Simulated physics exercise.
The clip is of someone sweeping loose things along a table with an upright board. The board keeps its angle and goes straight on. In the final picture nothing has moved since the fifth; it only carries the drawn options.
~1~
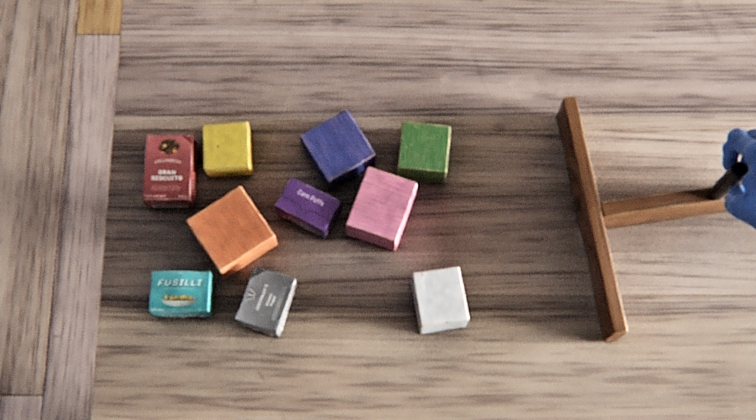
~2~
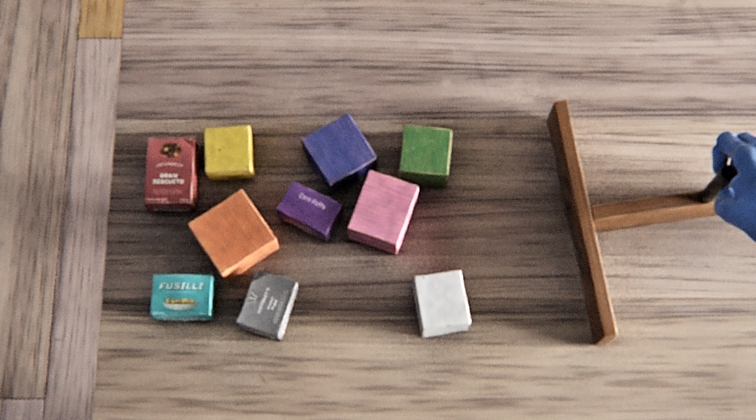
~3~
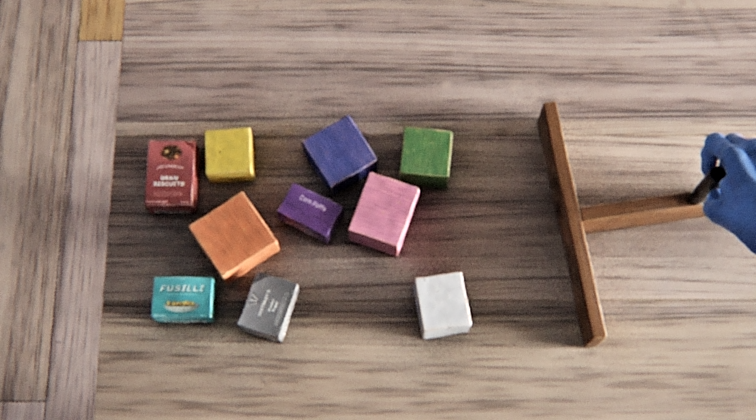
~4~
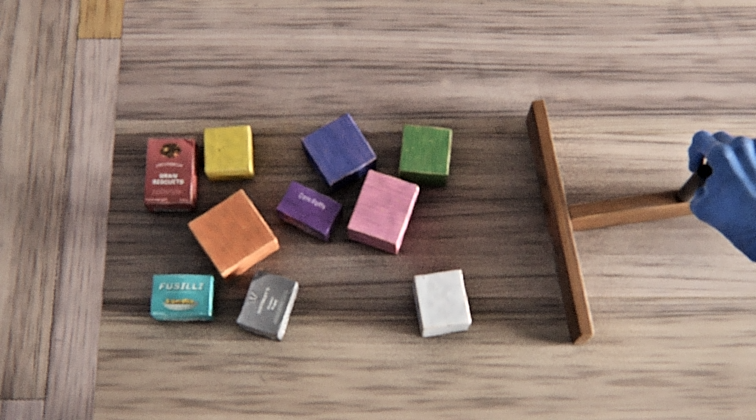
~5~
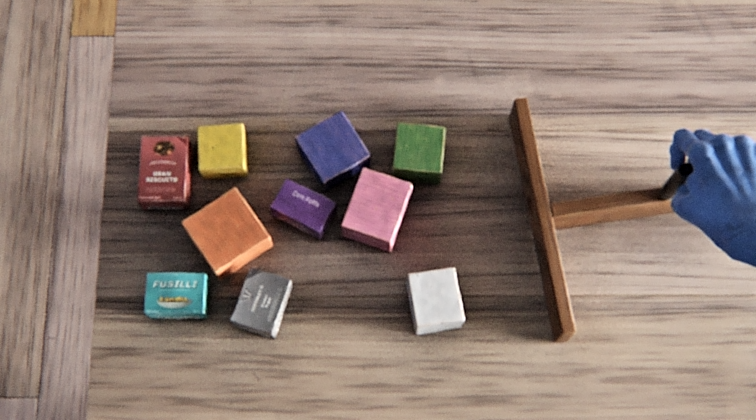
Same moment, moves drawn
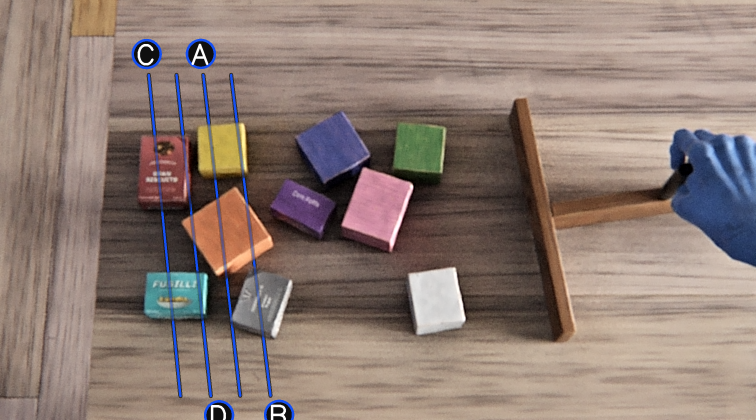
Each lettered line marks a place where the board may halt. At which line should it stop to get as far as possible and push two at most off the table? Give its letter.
At A, and not beyond.
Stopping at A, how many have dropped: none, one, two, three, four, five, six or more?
Two.
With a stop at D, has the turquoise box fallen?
Yes.
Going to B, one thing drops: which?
The red packet goes over.
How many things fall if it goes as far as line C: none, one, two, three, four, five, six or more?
In all, six or more.
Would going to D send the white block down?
No.
On the copy, A at (221, 228); B at (250, 228); C at (164, 228); D at (193, 228).
On A. First, board (428, 212); white block (409, 302); blue block (323, 150).
Then, board (312, 212); red packet (123, 176); yellow block (168, 152).
Finally, board (221, 212); red packet over the edge; yellow block over the edge; two fallen.
By contrast, B is within the limit but short; C drops six; D drops four.
